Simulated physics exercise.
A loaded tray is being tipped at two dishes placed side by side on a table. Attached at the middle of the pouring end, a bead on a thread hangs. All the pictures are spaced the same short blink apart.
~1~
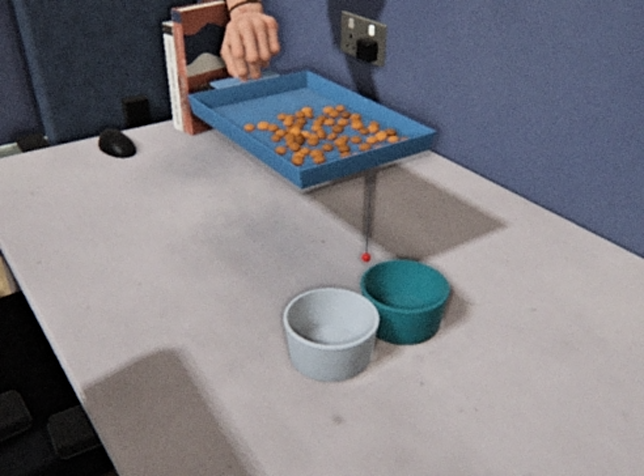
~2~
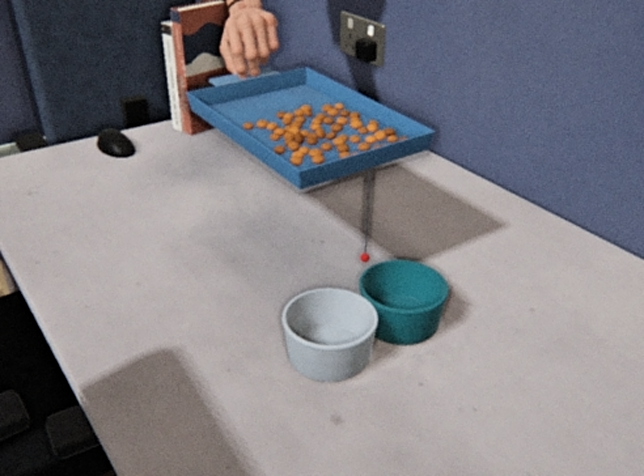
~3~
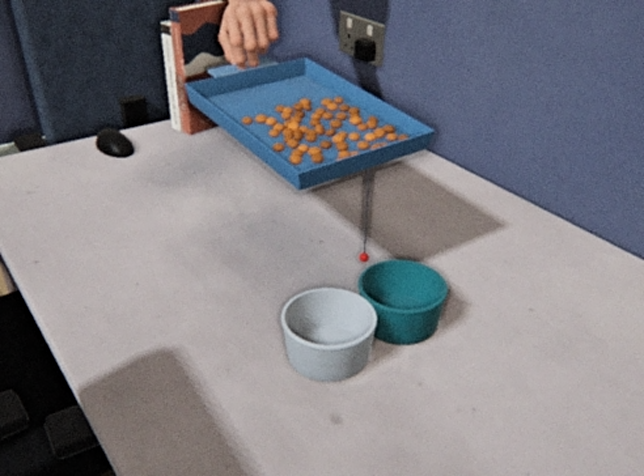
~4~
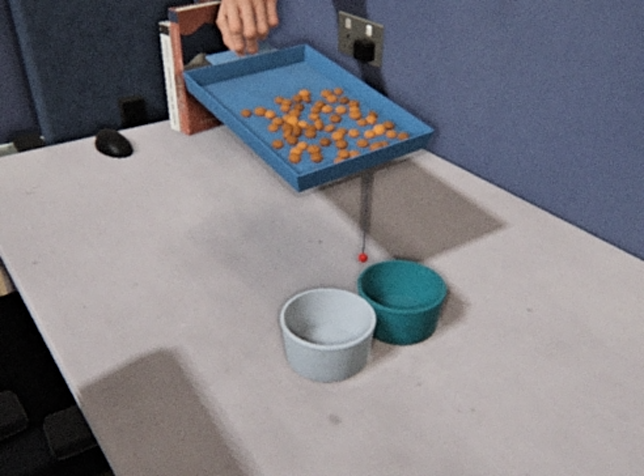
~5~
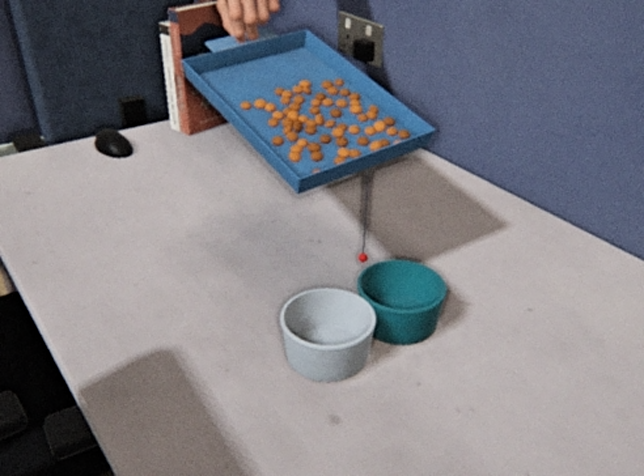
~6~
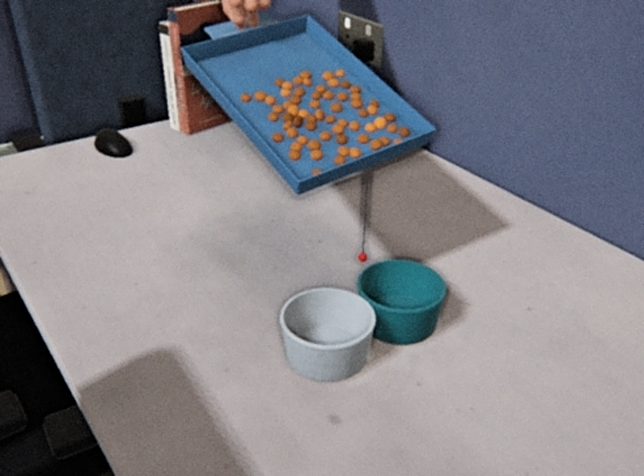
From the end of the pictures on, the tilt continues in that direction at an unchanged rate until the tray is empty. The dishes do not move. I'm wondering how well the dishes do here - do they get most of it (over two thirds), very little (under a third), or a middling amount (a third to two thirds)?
They get most of it, over two thirds.
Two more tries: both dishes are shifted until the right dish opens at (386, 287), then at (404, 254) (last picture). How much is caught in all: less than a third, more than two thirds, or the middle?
In order: Over two thirds, then in the middle band.
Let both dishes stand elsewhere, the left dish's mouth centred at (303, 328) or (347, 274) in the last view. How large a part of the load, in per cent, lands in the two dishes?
Close to 70 in a hundred, then close to 20 in a hundred.
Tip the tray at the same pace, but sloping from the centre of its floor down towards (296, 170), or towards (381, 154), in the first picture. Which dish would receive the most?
One after the other: The leftmost dish, the rightmost dish.
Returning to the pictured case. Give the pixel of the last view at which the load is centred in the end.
(336, 347).
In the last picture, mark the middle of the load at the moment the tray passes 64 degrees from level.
Roughly (344, 145).
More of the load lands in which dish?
You'll find more in the left of the two at the end.
Just after the last frame, tray tipped steeply; every one on the tray.
A moment on, tray tipped past a quarter turn; roughly a third on the tray; roughly a third in the left dish; about a tenth in the right dish; roughly a quarter in the air.
Further on, tray tipped past a quarter turn; the larger part in the left dish; roughly a quarter in the right dish; about a tenth outside both.
When it is over, tray tipped past a quarter turn; the larger part in the left dish; roughly a quarter in the right dish; about a tenth outside both.
